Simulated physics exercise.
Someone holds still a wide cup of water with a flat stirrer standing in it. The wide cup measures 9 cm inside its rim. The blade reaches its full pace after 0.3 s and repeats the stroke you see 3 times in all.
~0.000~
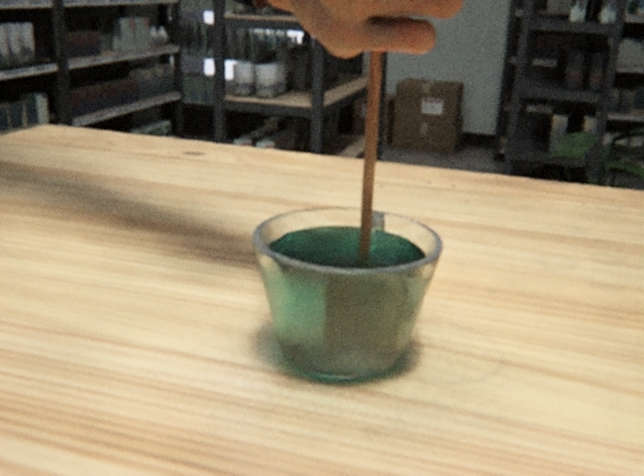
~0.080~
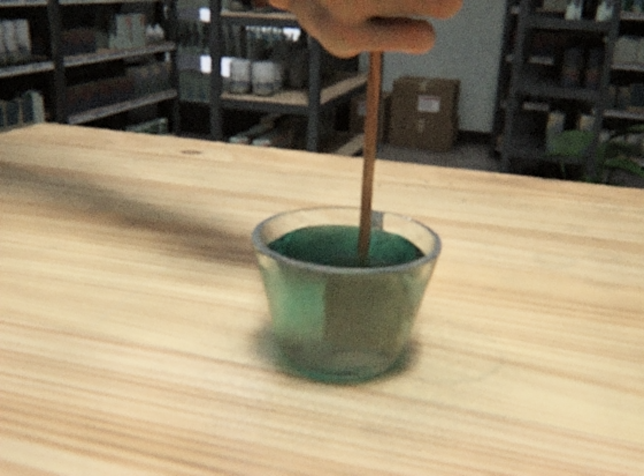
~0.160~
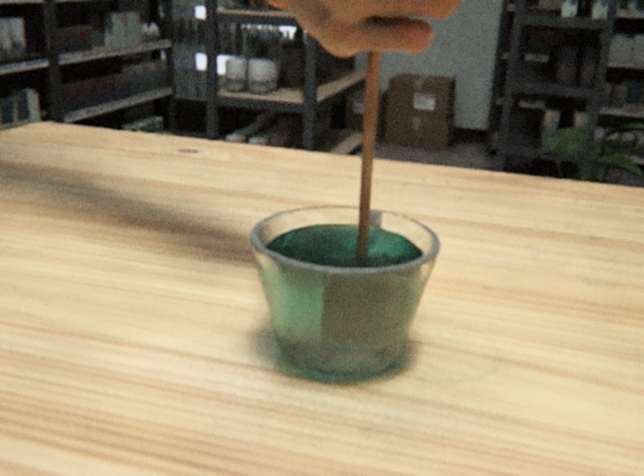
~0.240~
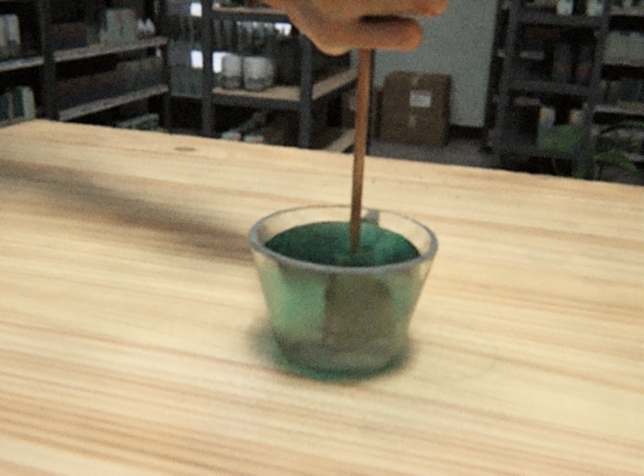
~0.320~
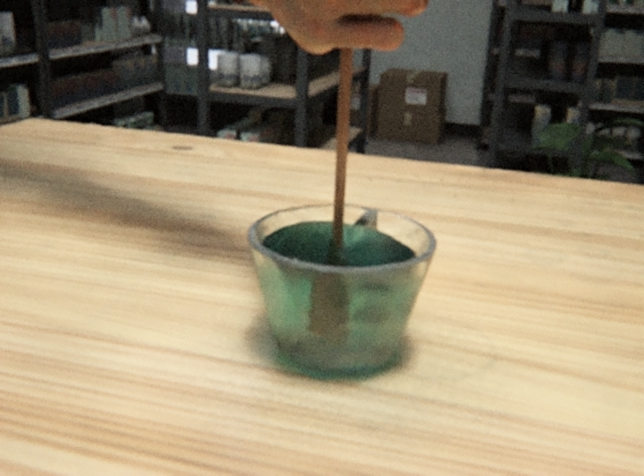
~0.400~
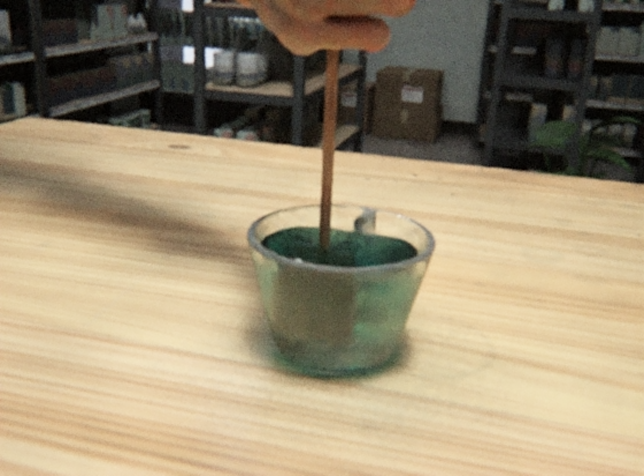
To begin with, a hand holds a thin brown stirrer upright in a wide, clear cup of green-looking water on a pale wooden table, barely moving it. The hand then draws the stirrer a short way left through the water, while the cup stays in nearly the same place.
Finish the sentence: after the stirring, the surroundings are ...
The surroundings are dry.
After 0.77 s 0 ml is over the rim.
After 1.14 s 0 ml is over the rim.
After 1.51 s 0 ml is over the rim.
After 1.88 s 0 ml is over the rim.
In the end 0 ml is over the rim.
